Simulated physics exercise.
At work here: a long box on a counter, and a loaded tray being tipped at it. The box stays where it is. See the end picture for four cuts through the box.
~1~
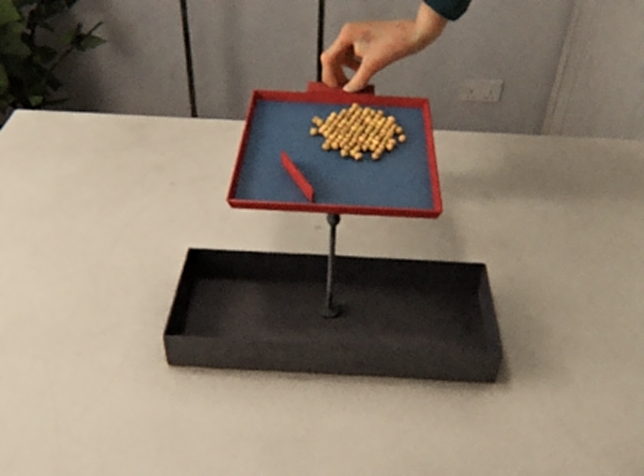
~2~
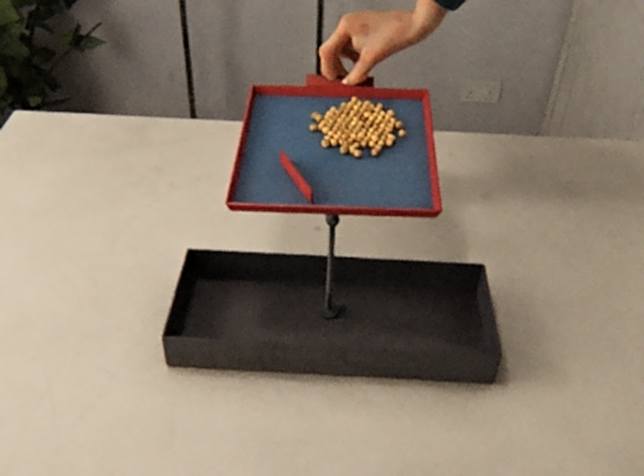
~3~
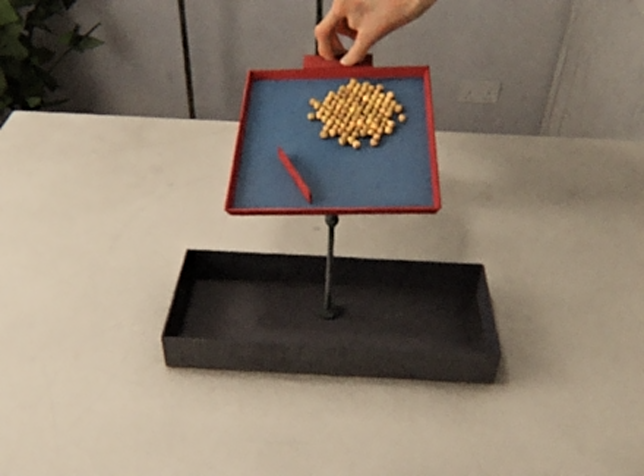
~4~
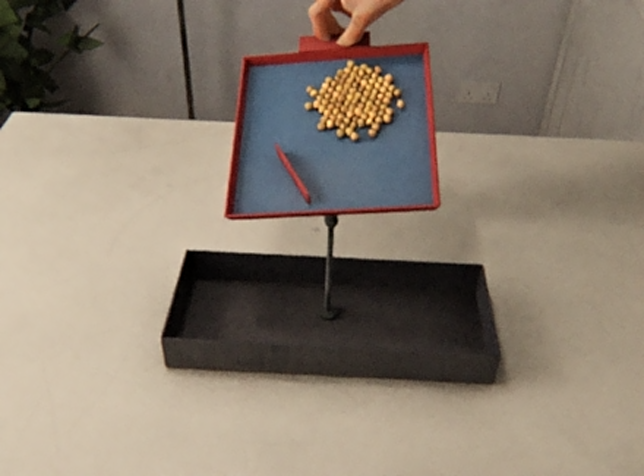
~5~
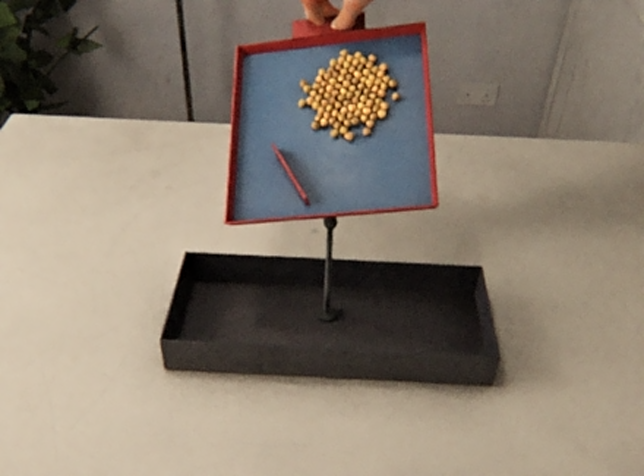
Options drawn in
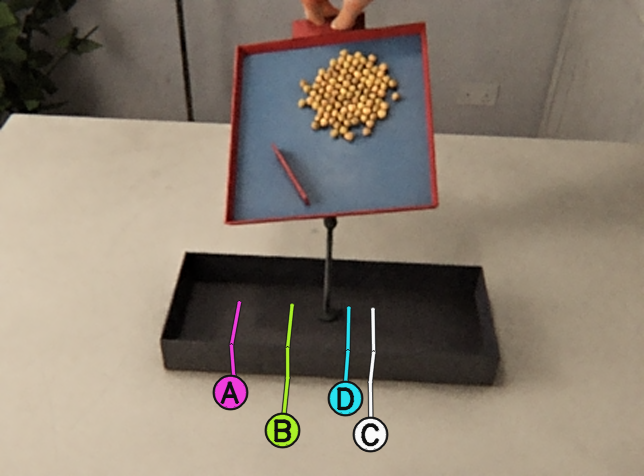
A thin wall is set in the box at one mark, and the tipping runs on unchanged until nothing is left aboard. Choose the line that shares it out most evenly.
B is best.
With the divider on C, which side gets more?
The left side.
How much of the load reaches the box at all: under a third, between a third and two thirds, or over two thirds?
It is over two thirds.
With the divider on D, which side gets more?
The left side.
On the marked copy, line A crosses the front rim at (231, 344); line B crosses the front rim at (287, 347); line C crosses the front rim at (373, 351); line D crosses the front rim at (347, 350).
With A, of what is caught, a small part on the left of the divider, nearly all on the right.
With B, of what is caught, about a third on the left of the divider, about two thirds on the right.
With C, of what is caught, all on the left of the divider, none on the right.
With D, of what is caught, nearly all on the left of the divider, a stray few on the right.
